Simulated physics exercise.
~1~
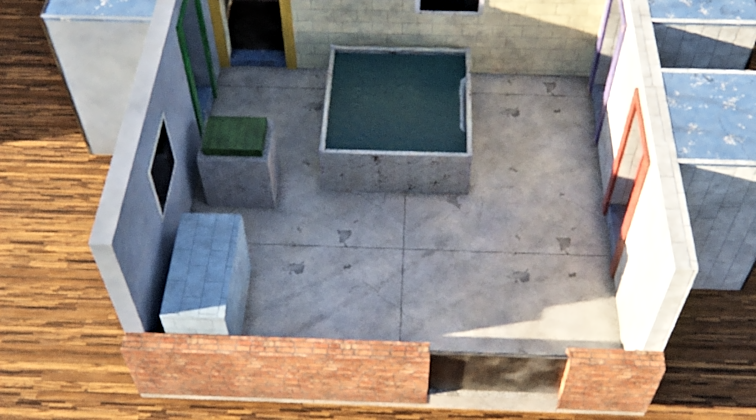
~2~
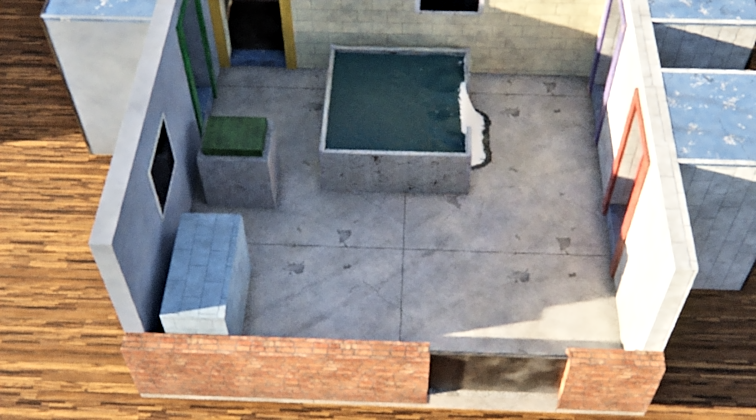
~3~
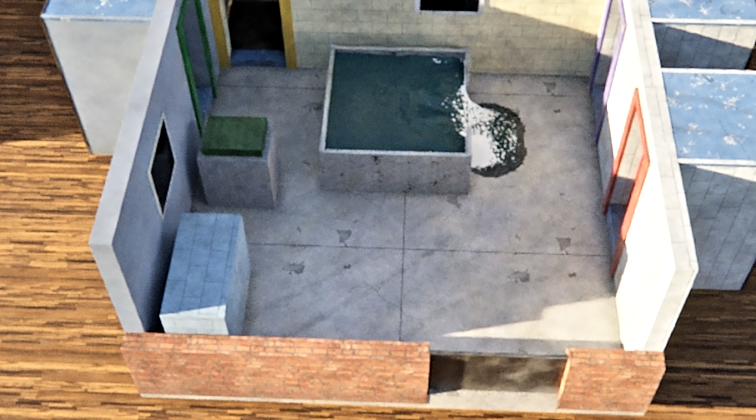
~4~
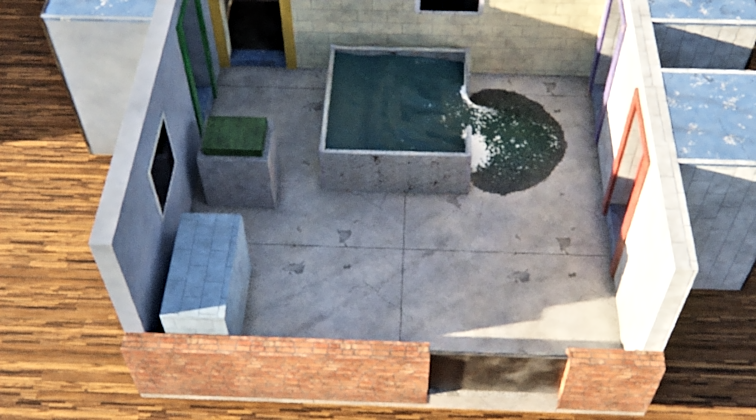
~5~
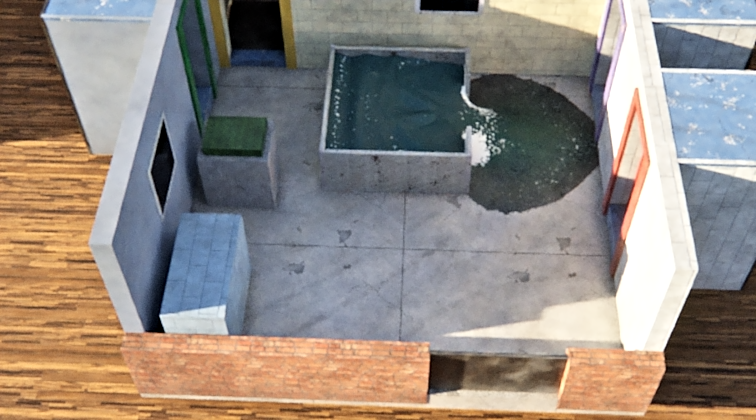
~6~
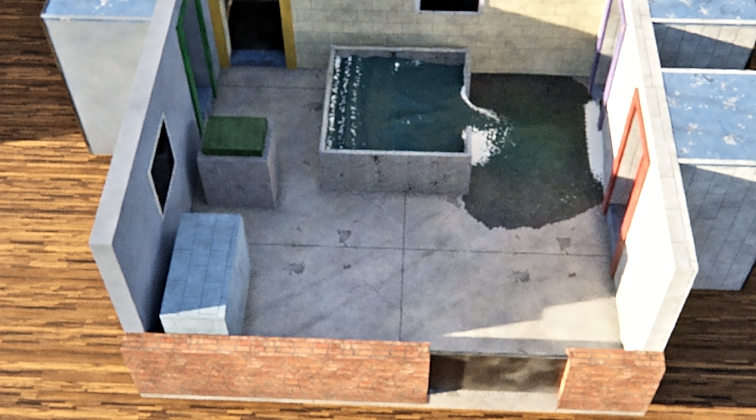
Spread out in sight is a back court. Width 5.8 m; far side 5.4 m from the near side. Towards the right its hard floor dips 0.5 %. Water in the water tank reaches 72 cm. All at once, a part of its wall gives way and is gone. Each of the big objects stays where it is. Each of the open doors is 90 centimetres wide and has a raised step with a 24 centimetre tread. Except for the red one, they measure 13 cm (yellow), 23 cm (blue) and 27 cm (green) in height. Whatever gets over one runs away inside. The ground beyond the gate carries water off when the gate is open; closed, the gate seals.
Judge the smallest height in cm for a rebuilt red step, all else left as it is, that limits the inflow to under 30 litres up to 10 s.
Roughly 11 cm at the least.
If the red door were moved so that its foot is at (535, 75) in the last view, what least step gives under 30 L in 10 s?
Roughly 20 cm, give or take.
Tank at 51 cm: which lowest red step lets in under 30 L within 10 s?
Roughly 7.5 centimetres would do it.
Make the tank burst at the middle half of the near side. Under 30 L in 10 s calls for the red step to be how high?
About 7.0 cm.
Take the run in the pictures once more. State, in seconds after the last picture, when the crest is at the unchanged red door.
The level tops out near 1.0 seconds.
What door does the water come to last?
That would be the green door.
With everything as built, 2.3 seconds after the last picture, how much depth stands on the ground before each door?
At the yellow door the depth is 0 cm, at red 15 cm, at blue 30 cm and at green 0 cm.
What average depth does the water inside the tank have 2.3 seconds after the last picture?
34 cm, roughly.
Then, 0.7 s after the last picture water covers 20 % of the floor, deepest (50 cm) near (588, 83); 18 cm at the red door, 0 litres in over its 25 cm step.
Then, 2.3 s after the last picture water covers 40 % of the floor, deepest (33 cm) near (588, 83); 15 cm at the red door, 0 litres in over its 25 cm step.
Then, 9.3 s after the last picture water covers 95 % of the floor, deepest (18 cm) near (160, 367); 8 cm at the red door, 0 litres in over its 25 cm step.
At the red door as built, the water peaked near 19 cm, 1.1 s after the last picture.
With a step of 10 cm, 41 litres would have come in within the 10 s; with 12 cm, 22 litres. So under 30 litres takes about 11 cm.
